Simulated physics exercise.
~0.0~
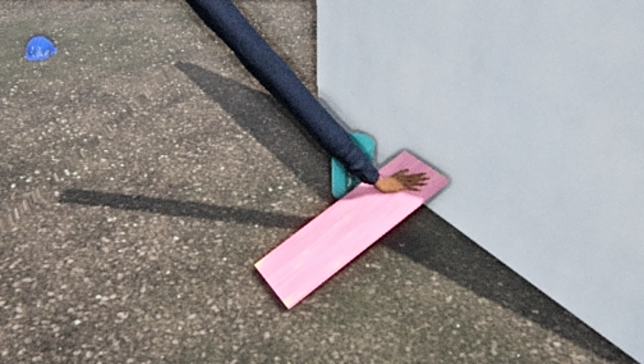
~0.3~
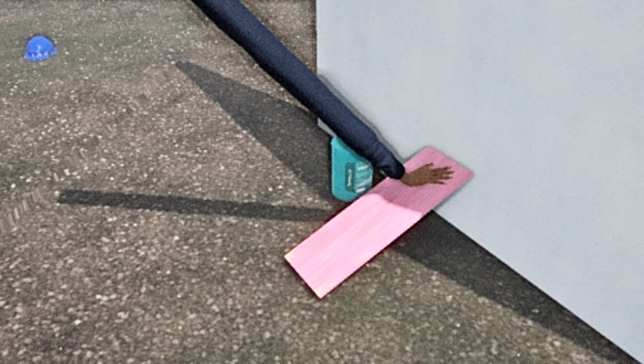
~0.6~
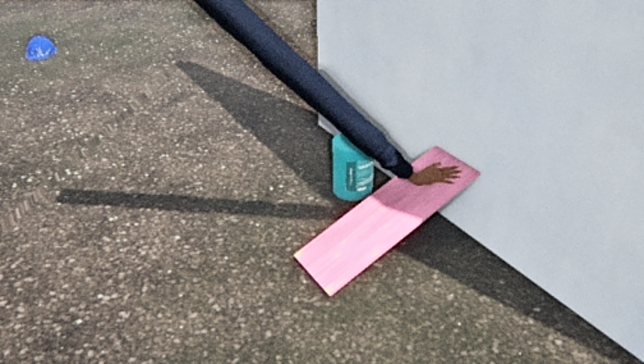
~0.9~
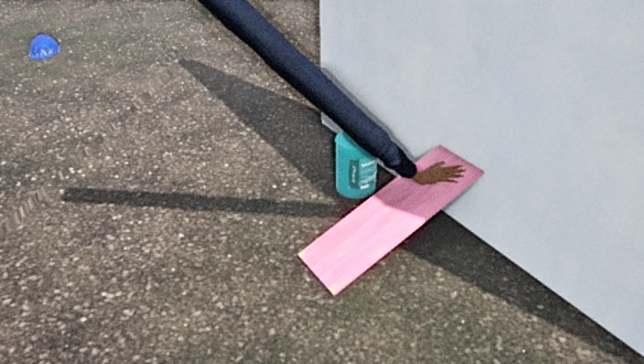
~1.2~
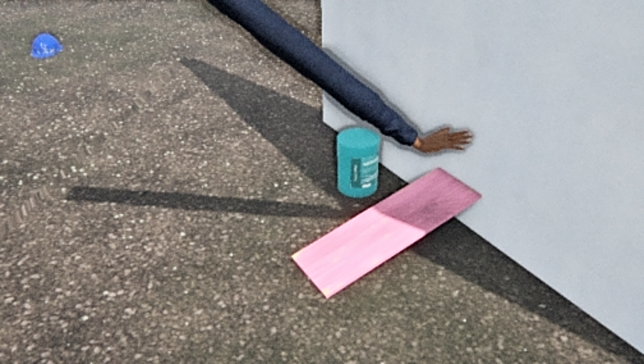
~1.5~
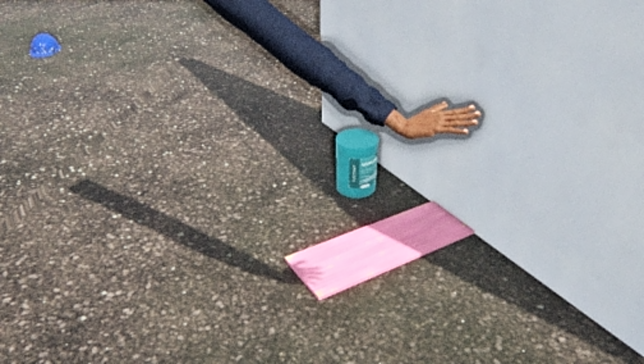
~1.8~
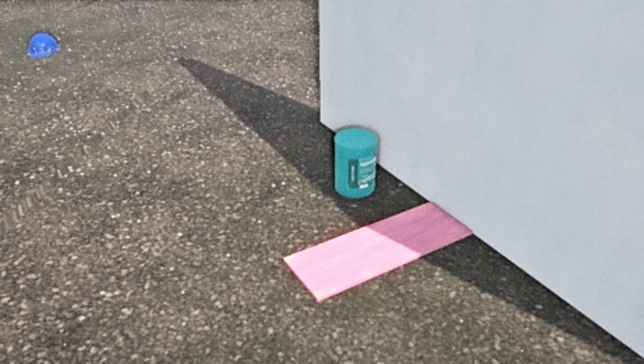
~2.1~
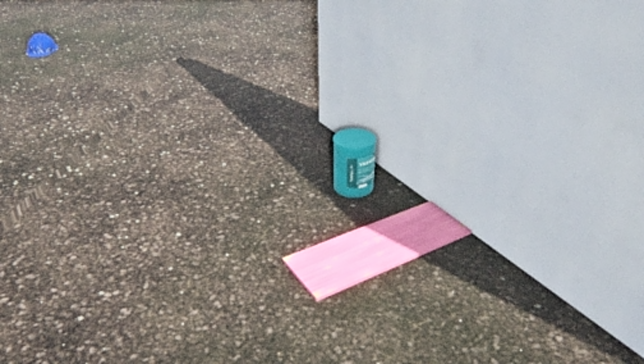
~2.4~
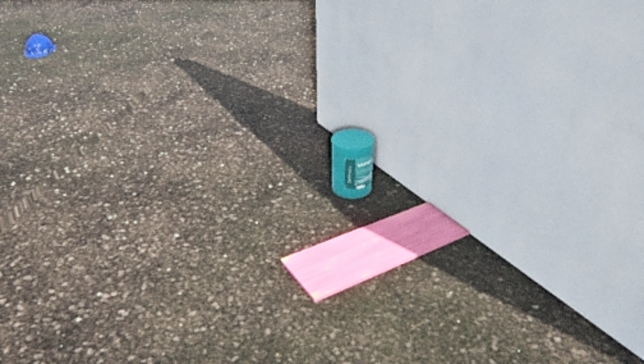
The footage shows a dark-sleeved arm moving a pink board rightward against a pale wall beside a turquoise container, then letting go and withdrawing. The board's upper end slides down, and it comes to rest low by the wall while the container stays in place.
